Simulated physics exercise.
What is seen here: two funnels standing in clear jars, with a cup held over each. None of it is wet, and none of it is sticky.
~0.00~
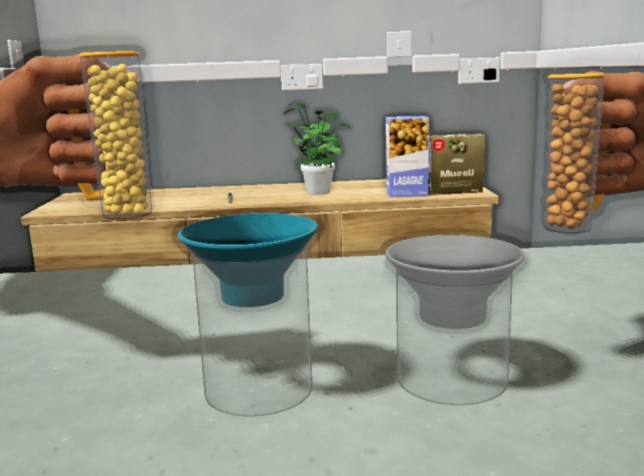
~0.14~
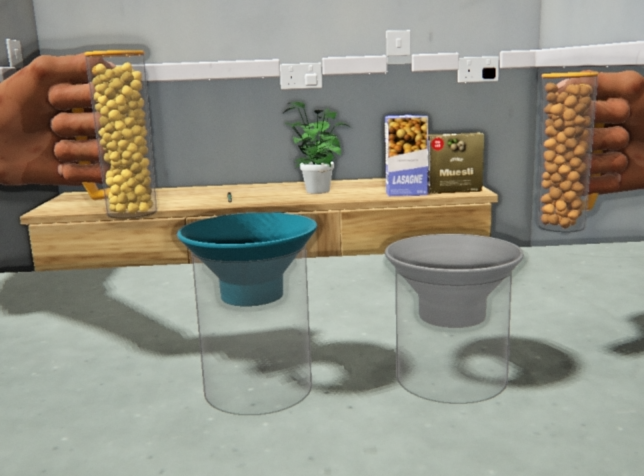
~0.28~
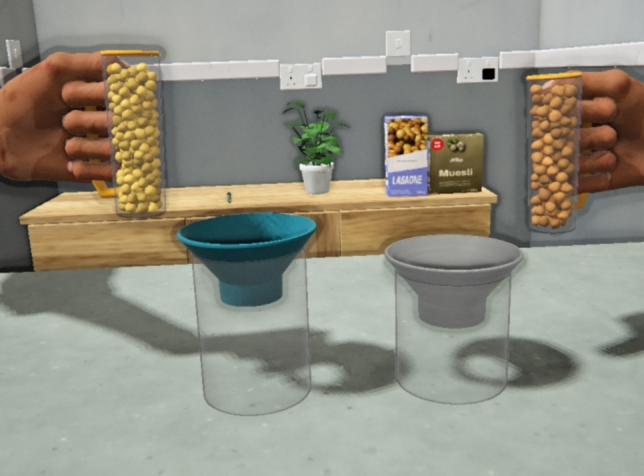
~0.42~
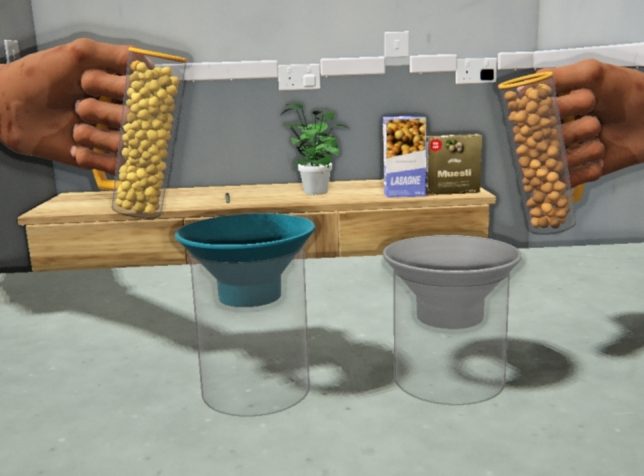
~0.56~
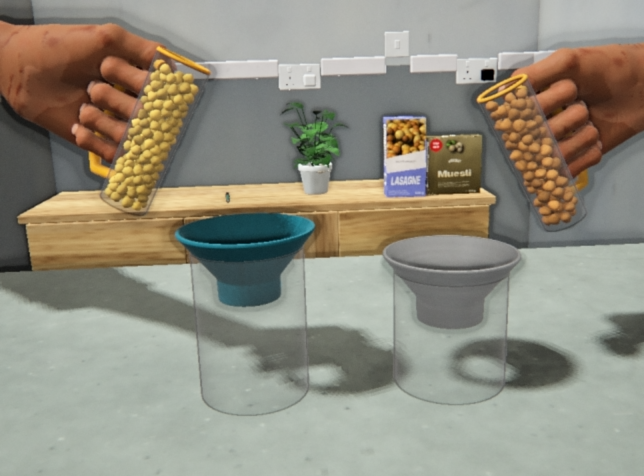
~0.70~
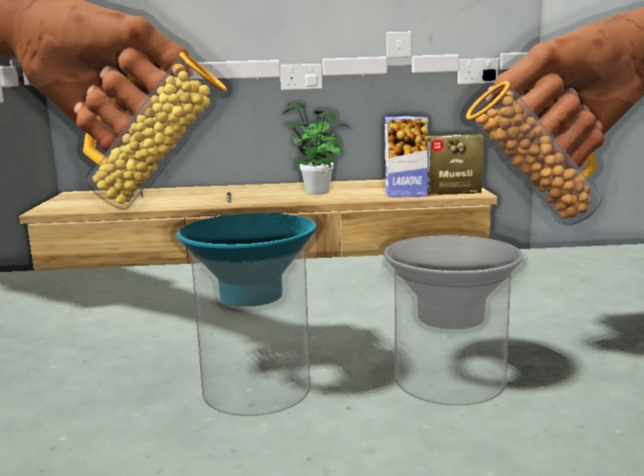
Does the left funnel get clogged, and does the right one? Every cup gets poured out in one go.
Left - no, everything passes. Right - no, everything passes.
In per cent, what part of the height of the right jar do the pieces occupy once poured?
My guess would be near 20 per cent.
After 0.96 s, left, all still in the cup; right, all still in the cup.
After 1.24 s, left, nearly all still in the cup, a stray few in or over the funnel; right, nearly all still in the cup, a stray few in or over the funnel.
After 1.58 s, left, about two thirds still in the cup, about a quarter in or over the funnel, a small part down in the jar; right, about two thirds still in the cup, about a quarter in or over the funnel, a small part down in the jar.
At rest (2.6 s), left, all down in the jar; right, all down in the jar.
